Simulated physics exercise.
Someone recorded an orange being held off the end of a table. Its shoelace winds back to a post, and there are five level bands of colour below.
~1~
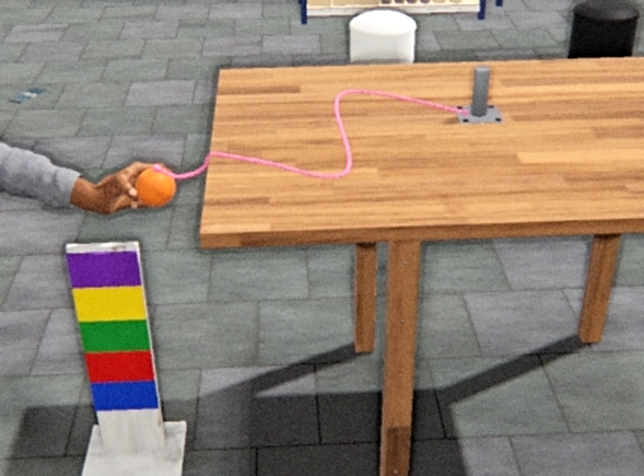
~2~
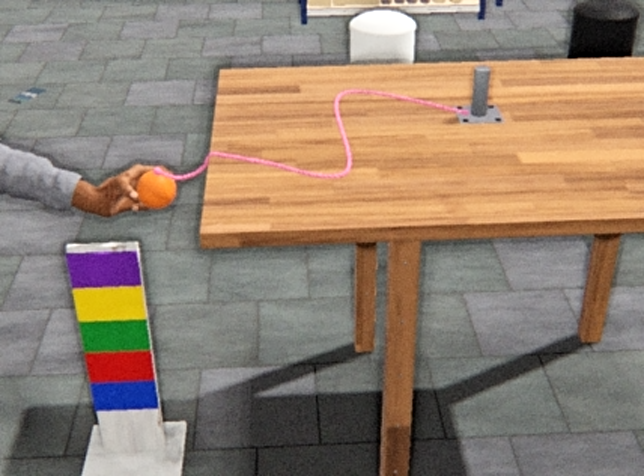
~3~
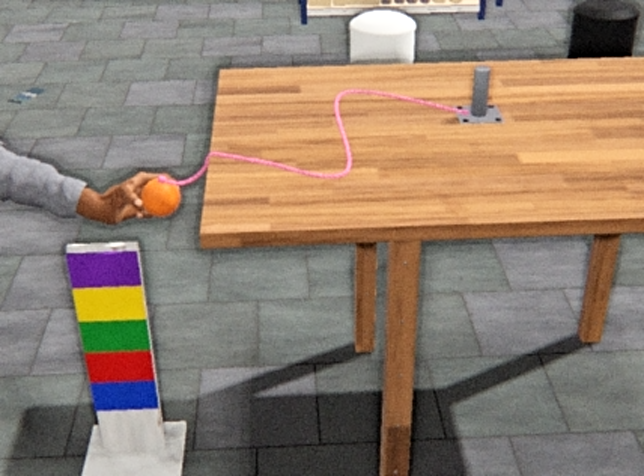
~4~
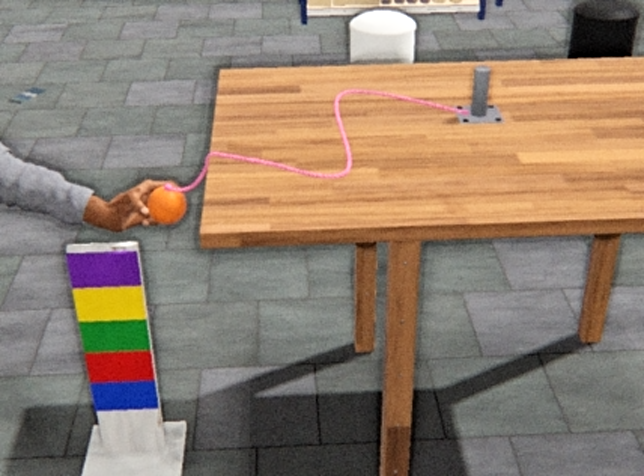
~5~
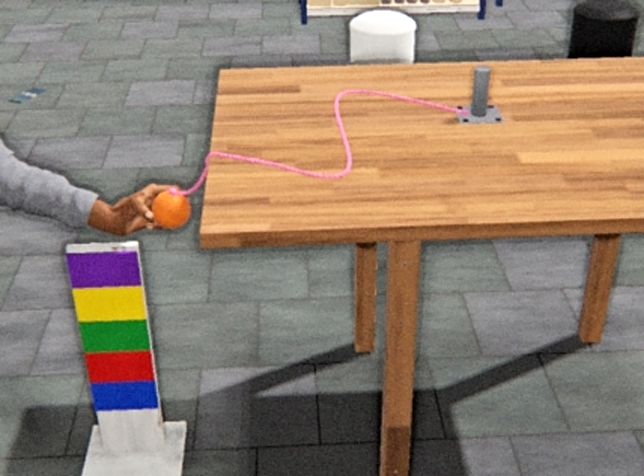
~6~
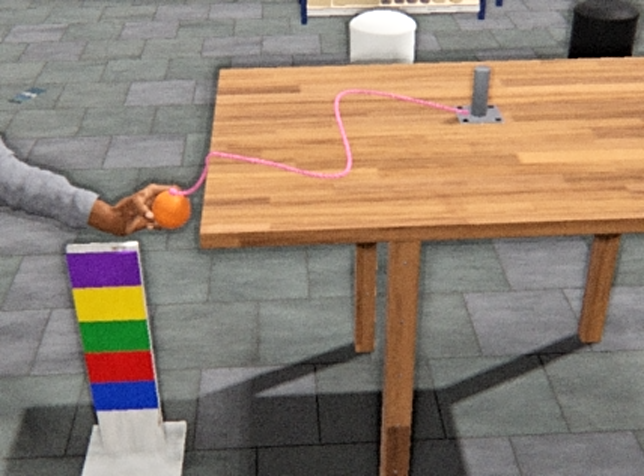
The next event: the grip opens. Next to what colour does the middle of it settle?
Next to blue.
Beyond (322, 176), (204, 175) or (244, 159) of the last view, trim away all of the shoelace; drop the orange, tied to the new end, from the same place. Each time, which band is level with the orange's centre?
One at a time, the answers are: Purple; red; green.
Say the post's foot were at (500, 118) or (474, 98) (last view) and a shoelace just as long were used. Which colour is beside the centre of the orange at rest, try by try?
Blue; blue.
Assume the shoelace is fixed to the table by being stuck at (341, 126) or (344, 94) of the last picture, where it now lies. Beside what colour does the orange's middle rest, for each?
Green, then red.
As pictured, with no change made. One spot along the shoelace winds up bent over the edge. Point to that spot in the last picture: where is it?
That spot is near (345, 140).
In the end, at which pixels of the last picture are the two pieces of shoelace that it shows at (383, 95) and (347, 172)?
They go to (372, 121) and to (218, 198).
A little later, orange near (207, 367); level with red.
Next, orange near (245, 353); level with blue.
When it is over, orange near (232, 369); level with blue. At blue.
